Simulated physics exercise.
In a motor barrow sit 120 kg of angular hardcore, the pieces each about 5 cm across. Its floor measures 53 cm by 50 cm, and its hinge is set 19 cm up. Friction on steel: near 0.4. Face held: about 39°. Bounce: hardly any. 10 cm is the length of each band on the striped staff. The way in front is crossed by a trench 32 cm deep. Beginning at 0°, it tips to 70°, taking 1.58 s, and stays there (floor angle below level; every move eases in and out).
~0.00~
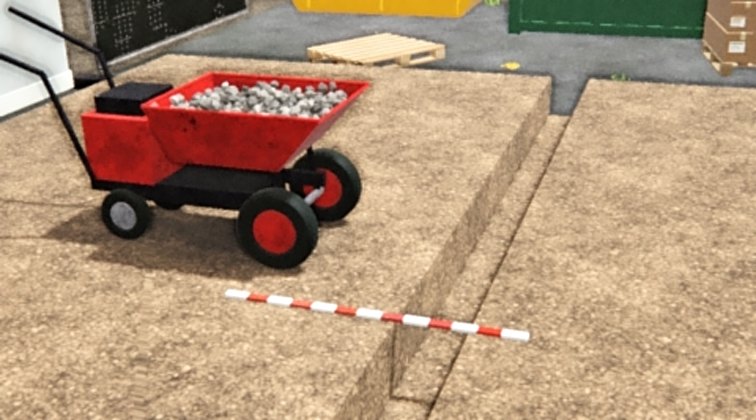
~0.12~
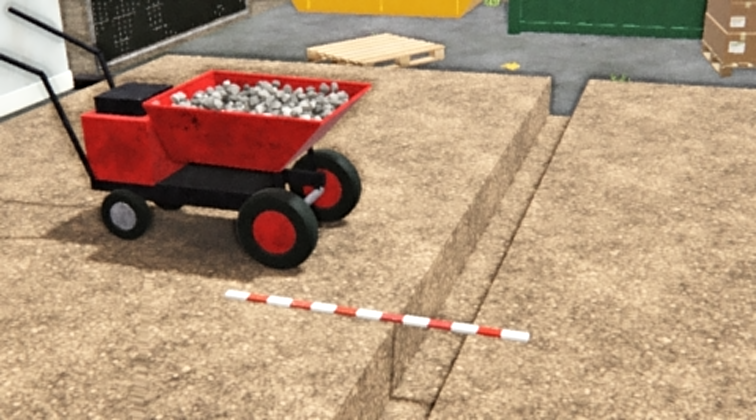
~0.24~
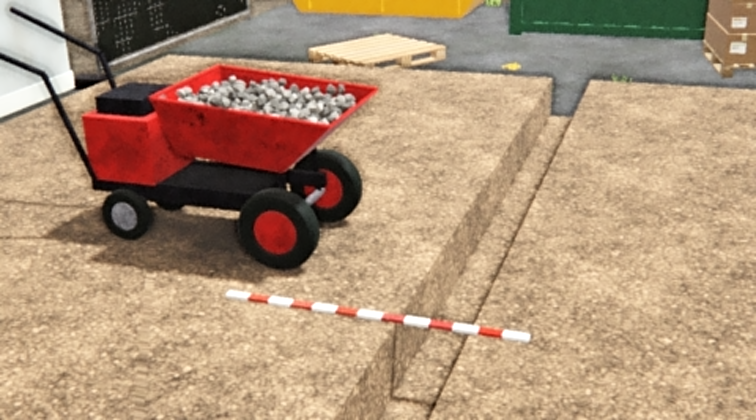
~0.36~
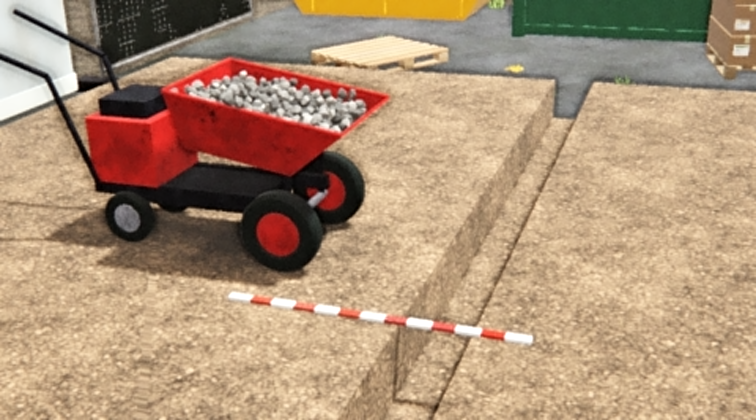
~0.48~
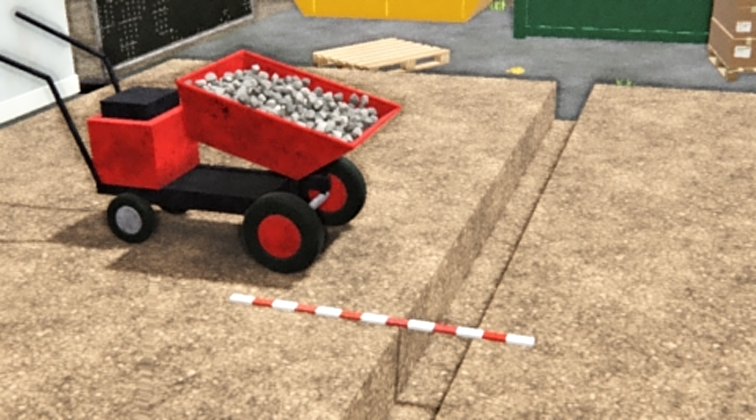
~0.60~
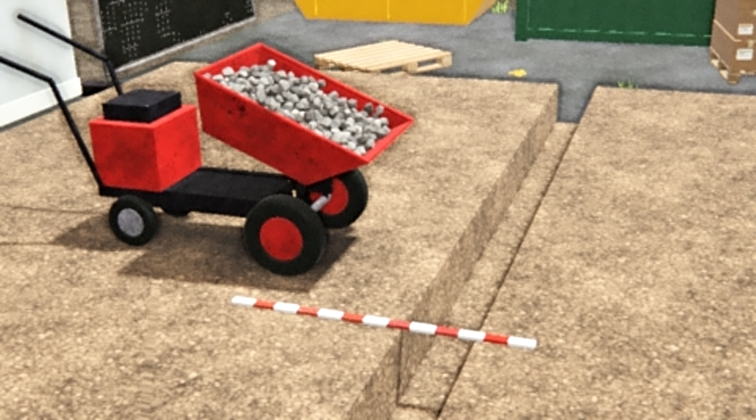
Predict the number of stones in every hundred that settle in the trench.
Close to 97 in a hundred.
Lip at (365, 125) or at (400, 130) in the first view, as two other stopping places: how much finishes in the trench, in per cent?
First some 80, then 15 per cent.
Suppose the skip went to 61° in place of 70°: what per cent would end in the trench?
It would come to about 60 percent.
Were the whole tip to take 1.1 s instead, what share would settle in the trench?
It'd be some 95 per cent.
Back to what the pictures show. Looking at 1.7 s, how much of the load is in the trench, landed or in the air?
By that moment, roughly 30 per cent of the load.
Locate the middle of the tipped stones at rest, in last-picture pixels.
The middle should be near (469, 307).
After 1.2 s the floor is at 59°; 100 % in the skip; the foremost stones are at (416, 227).
After 1.7 s the floor is at 70°; 65 % in the skip, 2 % short of the trench, 32 % in the trench; the foremost stones are at (501, 316).
After 2.0 s the floor is at 70°; 32 % in the skip, 2 % short of the trench, 66 % in the trench; the foremost stones are at (502, 339).
After 4.0 s the floor is at 70°; 0 % in the skip, 3 % short of the trench, 97 % in the trench; the foremost stones are at (506, 328).
